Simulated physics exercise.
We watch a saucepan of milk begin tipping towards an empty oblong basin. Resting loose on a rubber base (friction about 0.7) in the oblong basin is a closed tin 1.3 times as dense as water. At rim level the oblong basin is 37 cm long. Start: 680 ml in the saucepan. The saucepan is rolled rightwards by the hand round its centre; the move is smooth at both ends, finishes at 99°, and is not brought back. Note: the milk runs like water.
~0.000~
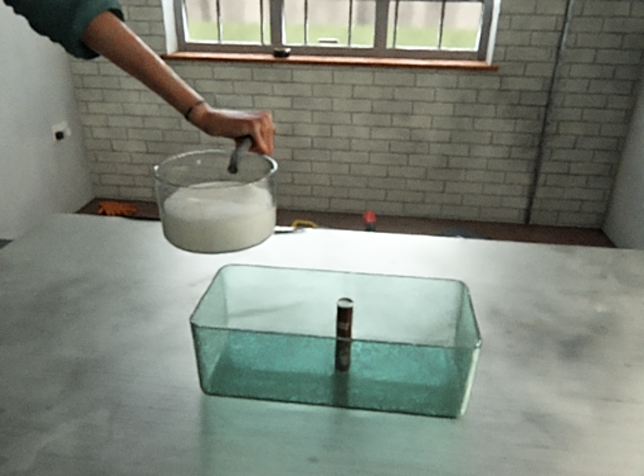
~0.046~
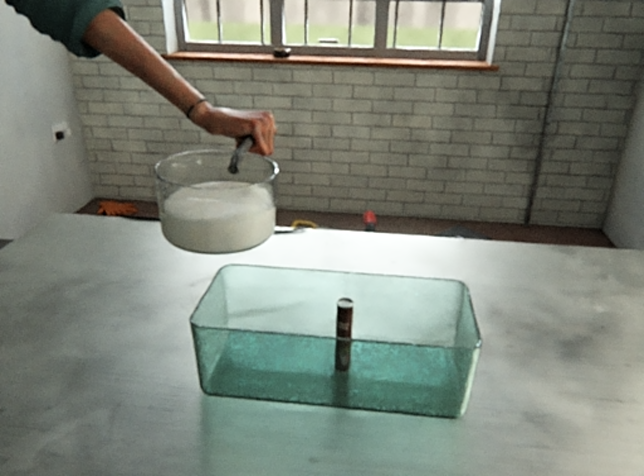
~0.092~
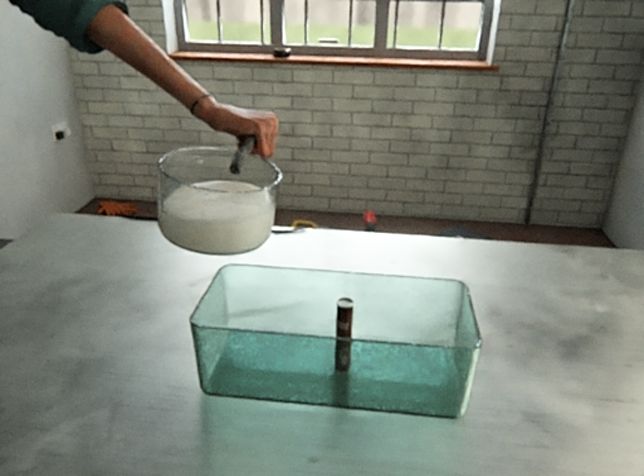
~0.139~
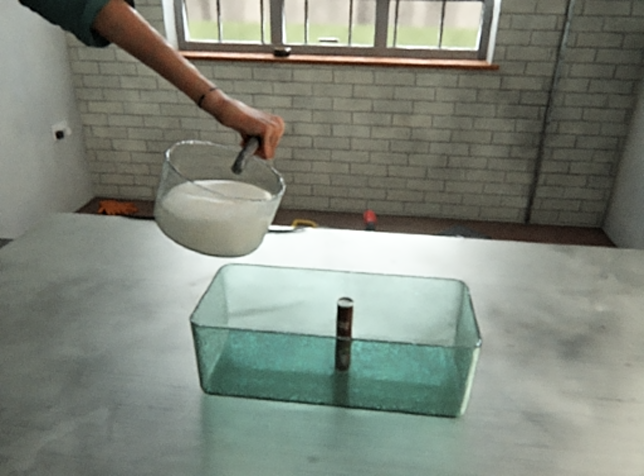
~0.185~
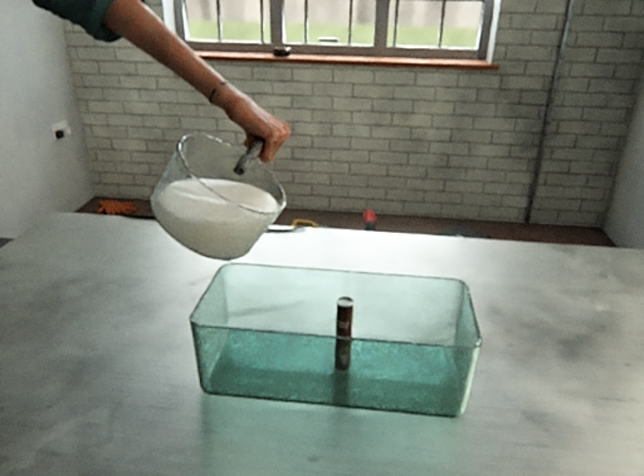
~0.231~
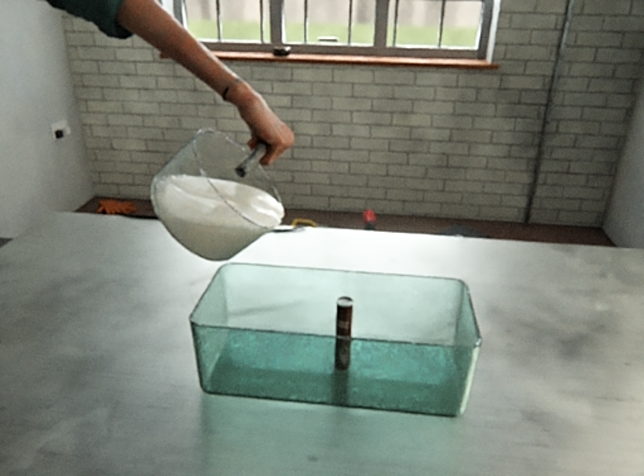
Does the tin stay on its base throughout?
Yes, I expect it will stay vertical.
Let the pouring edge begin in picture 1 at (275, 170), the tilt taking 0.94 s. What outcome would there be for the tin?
Then it stays up.
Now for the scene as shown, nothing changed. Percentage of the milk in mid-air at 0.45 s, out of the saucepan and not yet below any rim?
About 42 per cent.
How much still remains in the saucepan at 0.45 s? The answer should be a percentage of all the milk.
I'd put it near 34 percent.
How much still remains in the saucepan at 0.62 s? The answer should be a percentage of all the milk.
14 %.
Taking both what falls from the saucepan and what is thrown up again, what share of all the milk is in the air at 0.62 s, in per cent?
9 in a hundred, give or take.
By 0.45 s the tilt is 99° and 34 per cent is still to pour; the tin stands where it began.
By 0.62 s the tilt is 99° and 14 per cent is still to pour; the tin stands where it began.
By 0.79 s the tilt is 99° and 4 per cent is still to pour; the tin stands where it began.
By 0.97 s the tilt is 99° and 1 per cent is still to pour; the tin stands where it began.
At rest the tin stands where it began.
